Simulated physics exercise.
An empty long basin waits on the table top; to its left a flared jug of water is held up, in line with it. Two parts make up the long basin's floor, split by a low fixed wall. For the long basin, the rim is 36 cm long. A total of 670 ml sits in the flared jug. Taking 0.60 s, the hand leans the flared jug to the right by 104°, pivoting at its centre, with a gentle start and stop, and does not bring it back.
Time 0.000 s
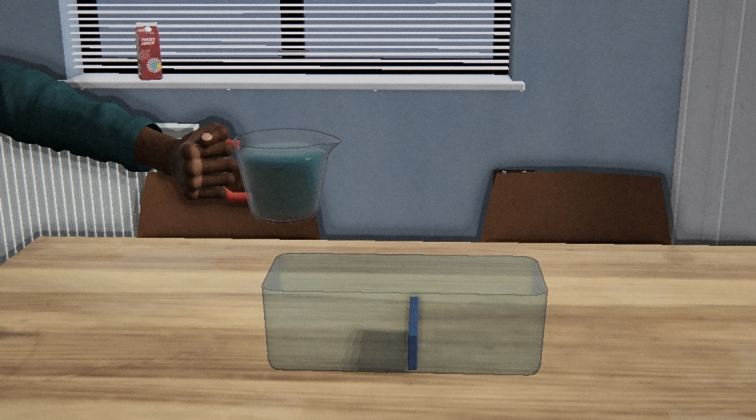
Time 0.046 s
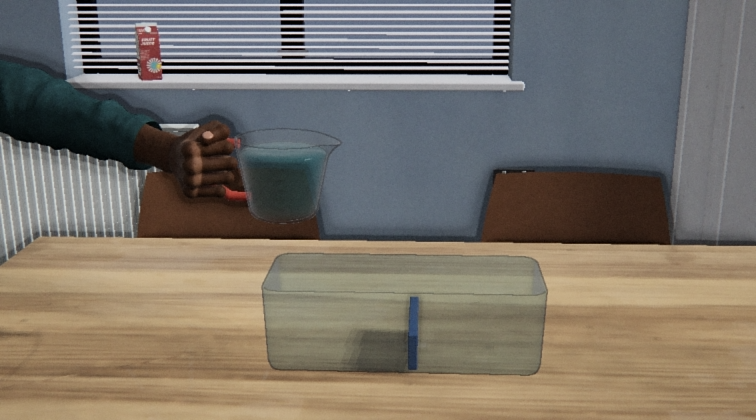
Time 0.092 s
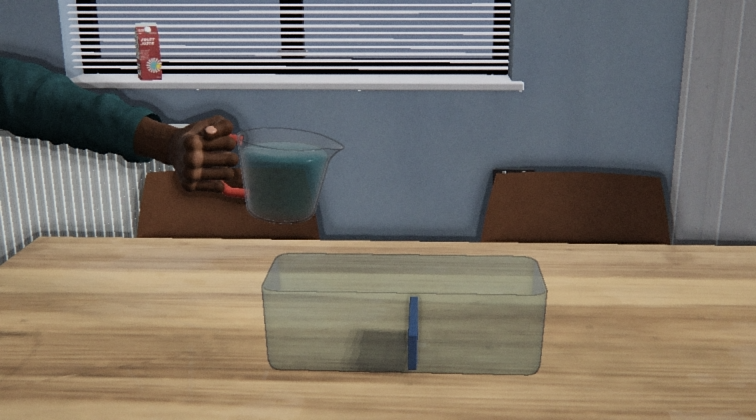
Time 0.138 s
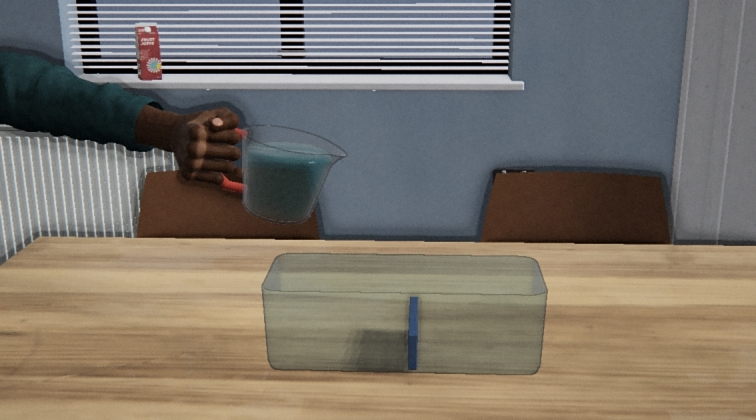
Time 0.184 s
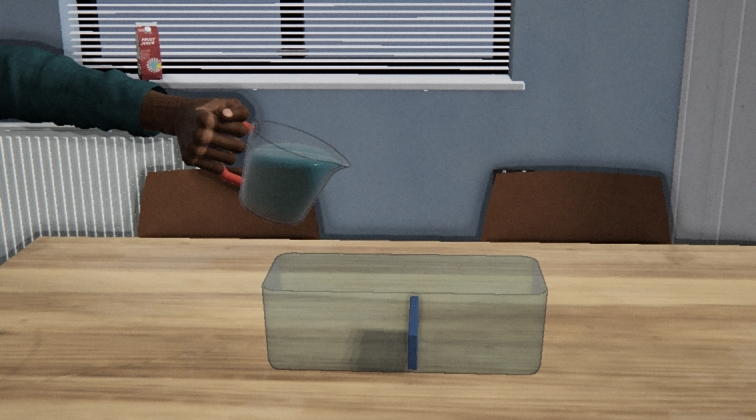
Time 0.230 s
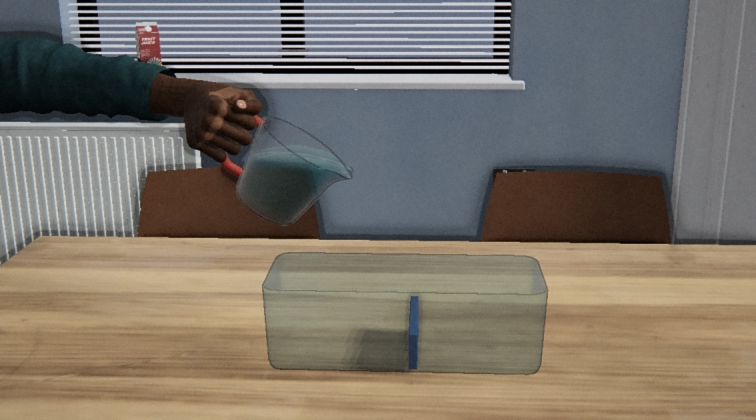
A hand tilting a clear jug of blue liquid steadily to the right above an empty, divided long basin on a wooden table.
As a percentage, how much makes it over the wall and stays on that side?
Some 6 per cent makes it over and stays.
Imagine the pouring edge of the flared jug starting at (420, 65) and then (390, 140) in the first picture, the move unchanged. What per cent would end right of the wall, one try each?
Try 1: Approx. 85 %; try 2: Approx. 65 %.
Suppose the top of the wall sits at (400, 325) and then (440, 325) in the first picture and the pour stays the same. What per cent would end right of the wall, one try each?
In order, 20 and 15 per cent.
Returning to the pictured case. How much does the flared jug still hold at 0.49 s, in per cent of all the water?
About 38 percent.
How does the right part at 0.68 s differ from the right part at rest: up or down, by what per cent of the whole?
It rises by about 5.
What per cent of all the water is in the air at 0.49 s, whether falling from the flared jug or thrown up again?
About 28 per cent.
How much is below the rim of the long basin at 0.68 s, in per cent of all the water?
I'd say roughly 82 in a hundred of it.
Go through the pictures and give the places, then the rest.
Tilt 0°; pouring edge (342, 140); surface from (241, 149) to (328, 149); the long basin's rim runs from (270, 272) to (542, 276); the wall's top is at (414, 316), in the first frame.
Tilt 2°; pouring edge (342, 142); surface from (241, 148) to (329, 150), in the second frame.
Tilt 6°; pouring edge (345, 147); surface from (243, 147) to (330, 152), in the third frame.
Tilt 13°; pouring edge (348, 154); surface from (246, 146) to (334, 155), in the fourth frame.
Tilt 22°; pouring edge (351, 165); surface from (250, 150) to (343, 159), in the fifth frame.
Tilt 33°; pouring edge (353, 177); surface from (249, 159) to (338, 165); 2 per cent is over the edge, in the sixth frame.
After 0.49 s the tilt is 96° and 38 per cent is still to pour, 34 is left of the wall and 0 right of it.
After 0.68 s the tilt is 104° and 5 per cent is still to pour, 80 is left of the wall and 1 right of it.
After 0.88 s the tilt is 104° and 0 per cent is still to pour, 87 is left of the wall and 6 right of it.
After 1.10 s the tilt is 104° and 0 per cent is still to pour, 88 is left of the wall and 6 right of it.
In the end 88 per cent lies left of the wall, 6 right of it and 6 outside.
